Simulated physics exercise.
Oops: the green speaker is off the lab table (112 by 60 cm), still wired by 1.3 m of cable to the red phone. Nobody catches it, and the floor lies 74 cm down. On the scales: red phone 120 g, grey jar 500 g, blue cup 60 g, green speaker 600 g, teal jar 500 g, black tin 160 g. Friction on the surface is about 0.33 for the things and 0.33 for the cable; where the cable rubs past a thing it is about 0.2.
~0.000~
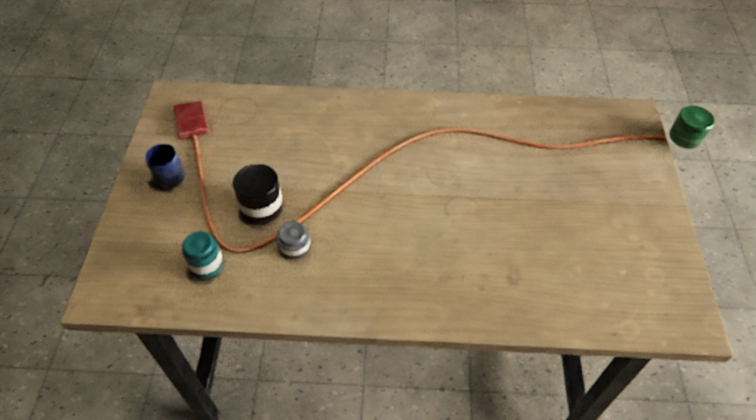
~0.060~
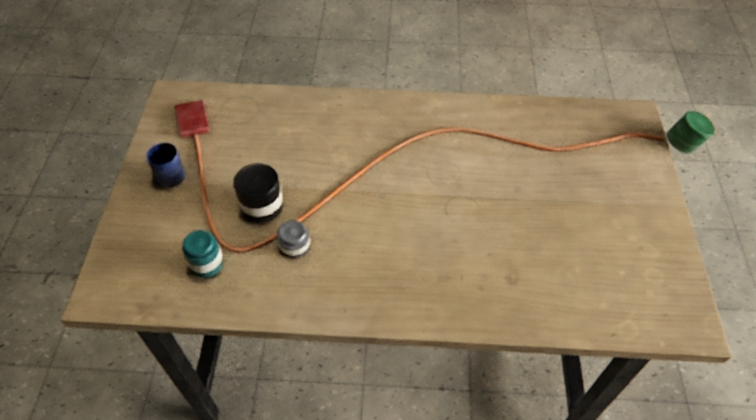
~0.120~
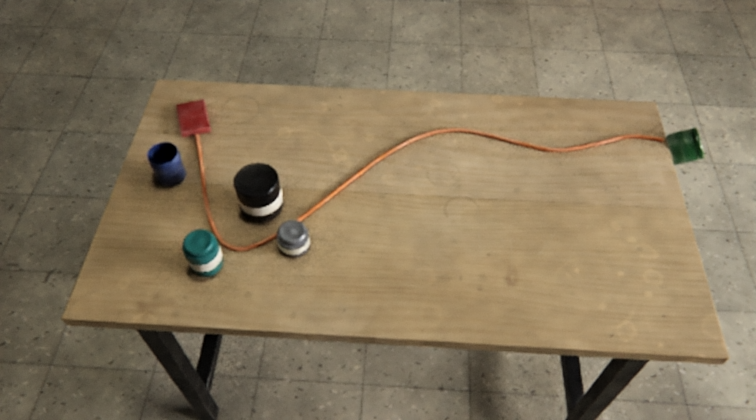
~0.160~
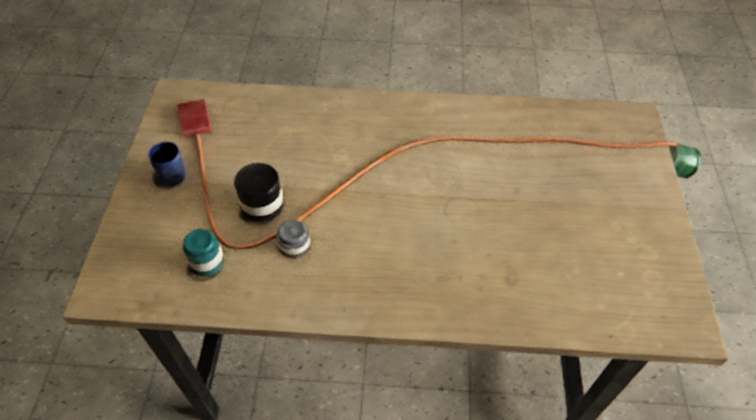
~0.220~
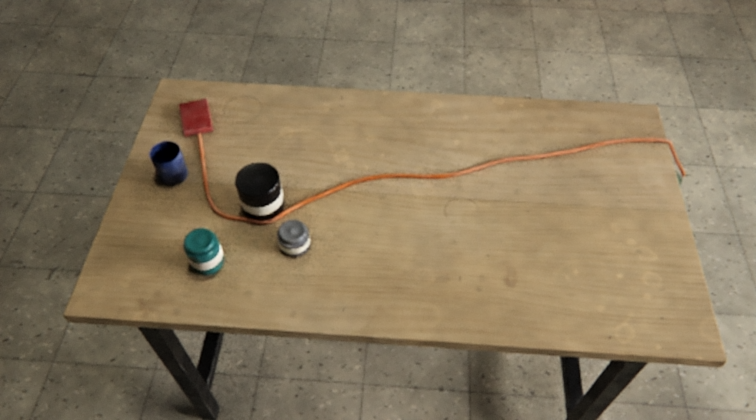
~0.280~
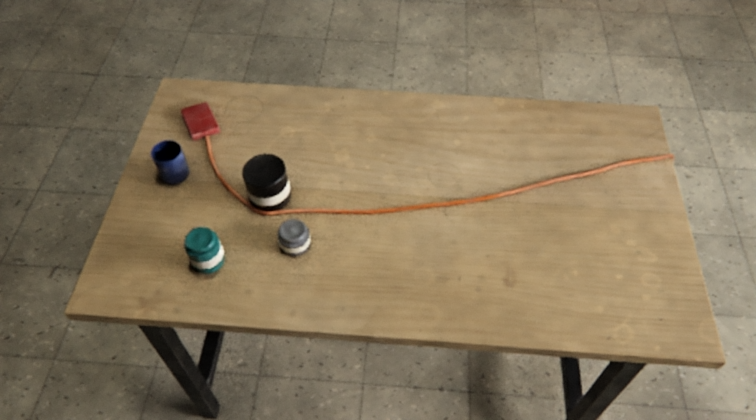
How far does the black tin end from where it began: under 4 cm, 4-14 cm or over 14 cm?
Verdict: The black tin reaches the top band.
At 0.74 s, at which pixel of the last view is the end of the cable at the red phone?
At about (684, 257).
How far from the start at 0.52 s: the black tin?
About: Black tin 25 cm.
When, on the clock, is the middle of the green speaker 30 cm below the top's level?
That is: 0.32 s.
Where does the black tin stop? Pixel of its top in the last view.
Around (364, 66).
After 0.5 s, the cable's tail end at (375, 185); black tin 27 cm off its start, red phone 41 cm off its start, green speaker over the edge.
After 0.7 s, the cable's tail end at (684, 257); black tin 36 cm off its start, red phone 97 cm off its start, green speaker over the edge.
After 1.0 s, the cable has left the top; black tin 36 cm off its start at (364, 66), red phone over the edge, green speaker over the edge.
After 1.2 s, the cable has left the top; black tin 36 cm off its start, red phone over the edge, green speaker over the edge.
After 2.4 s, the cable has left the top; black tin 36 cm off its start at (364, 66), red phone over the edge, green speaker over the edge.
